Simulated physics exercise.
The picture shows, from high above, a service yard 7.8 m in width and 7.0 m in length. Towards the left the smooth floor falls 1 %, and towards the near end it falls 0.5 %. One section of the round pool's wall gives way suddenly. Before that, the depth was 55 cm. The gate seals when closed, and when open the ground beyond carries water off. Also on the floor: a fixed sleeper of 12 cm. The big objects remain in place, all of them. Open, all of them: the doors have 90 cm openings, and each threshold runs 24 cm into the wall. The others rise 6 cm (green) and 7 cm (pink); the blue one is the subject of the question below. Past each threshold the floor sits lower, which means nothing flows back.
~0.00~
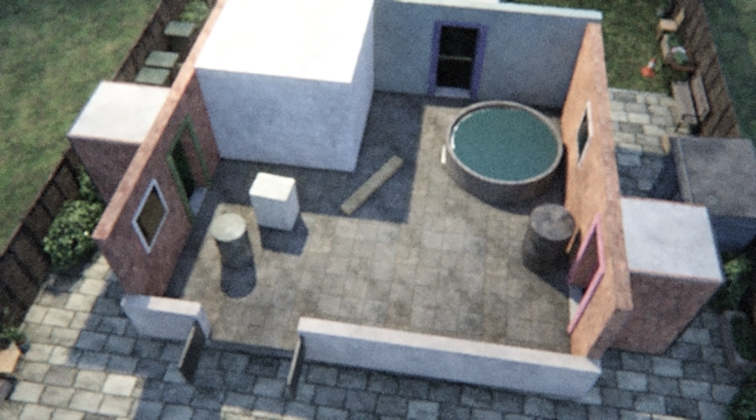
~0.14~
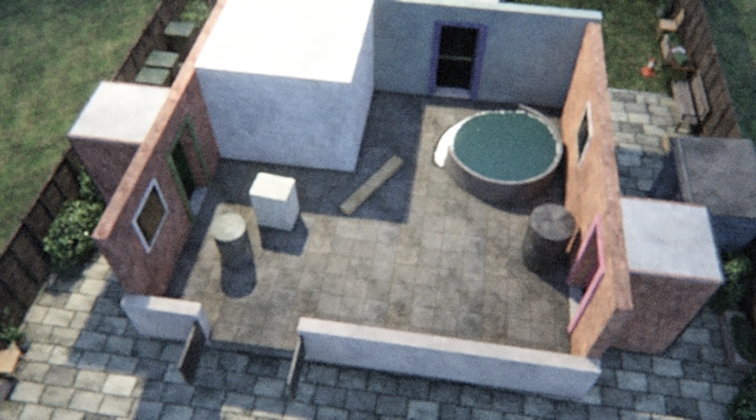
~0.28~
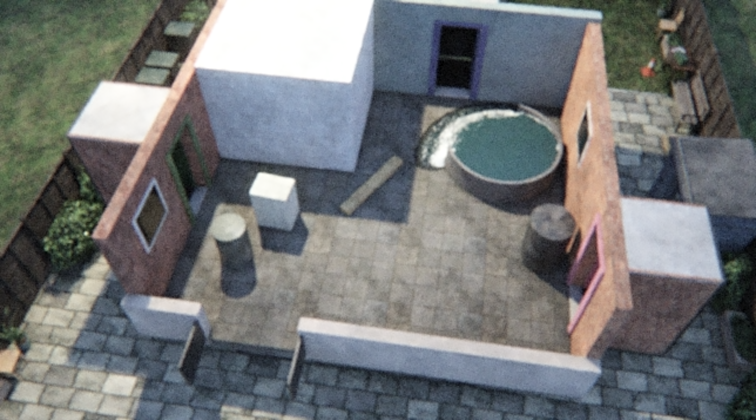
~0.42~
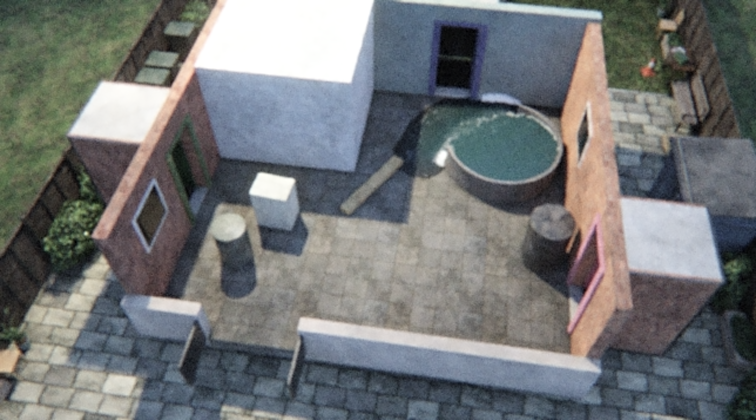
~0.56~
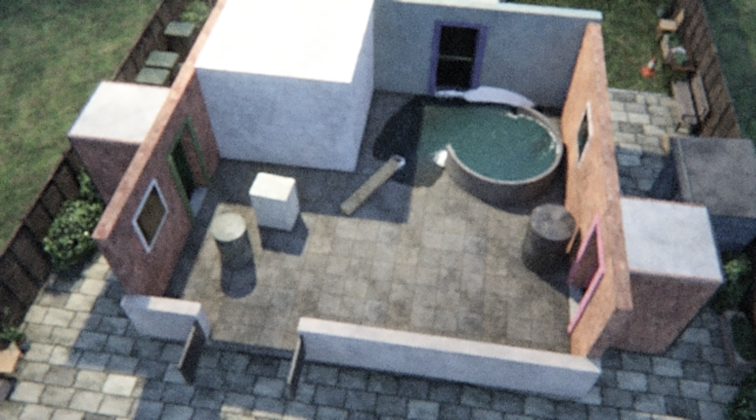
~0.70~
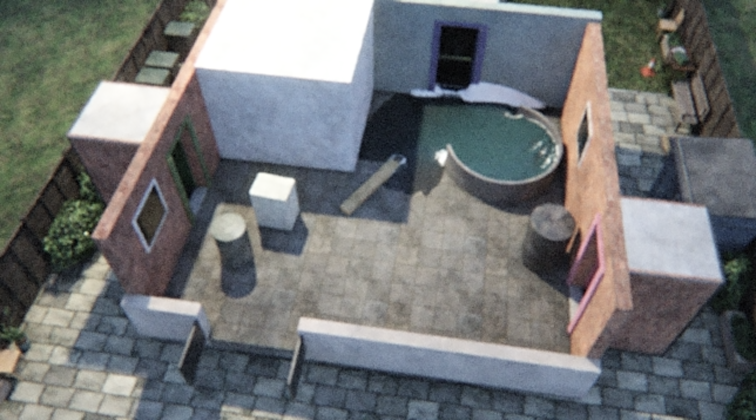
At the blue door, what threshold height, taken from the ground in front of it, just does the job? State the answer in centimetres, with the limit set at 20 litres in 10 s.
24 cm.
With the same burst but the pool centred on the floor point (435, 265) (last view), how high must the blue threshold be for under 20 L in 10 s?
That setup calls for roughly 13.0 cm.
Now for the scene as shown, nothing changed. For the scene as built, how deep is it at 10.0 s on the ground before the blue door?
Lab note: Depth approx. 7.5 cm.
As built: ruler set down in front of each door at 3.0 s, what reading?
The blue door has 21 cm, the green door 0 cm and the pink door 0 cm.
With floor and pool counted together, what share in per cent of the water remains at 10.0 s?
Something like 82 per cent of it remains.
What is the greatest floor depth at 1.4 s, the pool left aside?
About 44 cm.
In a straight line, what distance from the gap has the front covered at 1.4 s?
The front is some 3.4 m out.
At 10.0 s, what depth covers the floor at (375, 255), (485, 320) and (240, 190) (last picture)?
2, 5 and 2 cm, respectively.
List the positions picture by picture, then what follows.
In the first frame, the round pool at (503, 143) is whole and still, 55 cm deep; the blue door at (456, 65) is dry.
In the second frame, the gap is on the far side, the front 0.3 m out at a hidden place; the back of the round pool holds 55 cm.
In the third frame, water pours out on the far side and has run 0.7 m, to a hidden place; about 9 cm deep outside, 55 cm at the back.
In the fourth frame, the gap is on the far side, the front 1.1 m out at (398, 154); the back of the round pool holds 55 cm.
In the fifth frame, the gap is on the far side, the front 1.6 m out at (377, 154); the back of the round pool holds 54 cm.
In the sixth frame, the front is at (364, 134), 2.0 m from the gap on the far side; 6.5 m2 of floor is wet, 49 cm left at the back; water is at the blue door at (456, 65).
After 1.4 s water covers 20 % of the floor, deepest (44 cm) near (378, 94); 25 cm at the blue door, 45 litres in over its 10 cm threshold.
After 3.0 s water covers 25 % of the floor, deepest (32 cm) near (377, 99); 21 cm at the blue door, 160 litres in over its 10 cm threshold.
After 10.0 s water covers 90 % of the floor, deepest (10 cm) near (362, 162); 8 cm at the blue door, 222 litres in over its 10 cm threshold.
At the blue door as built, the water arrived by 0.6 s and peaked near 27 cm at 1.8 s.
Run again over the same 10 s with other heights there, 40 litres in over 21.5 cm, 2 litres over 29 cm. The limit of 20 litres is kept from about 24 cm up.
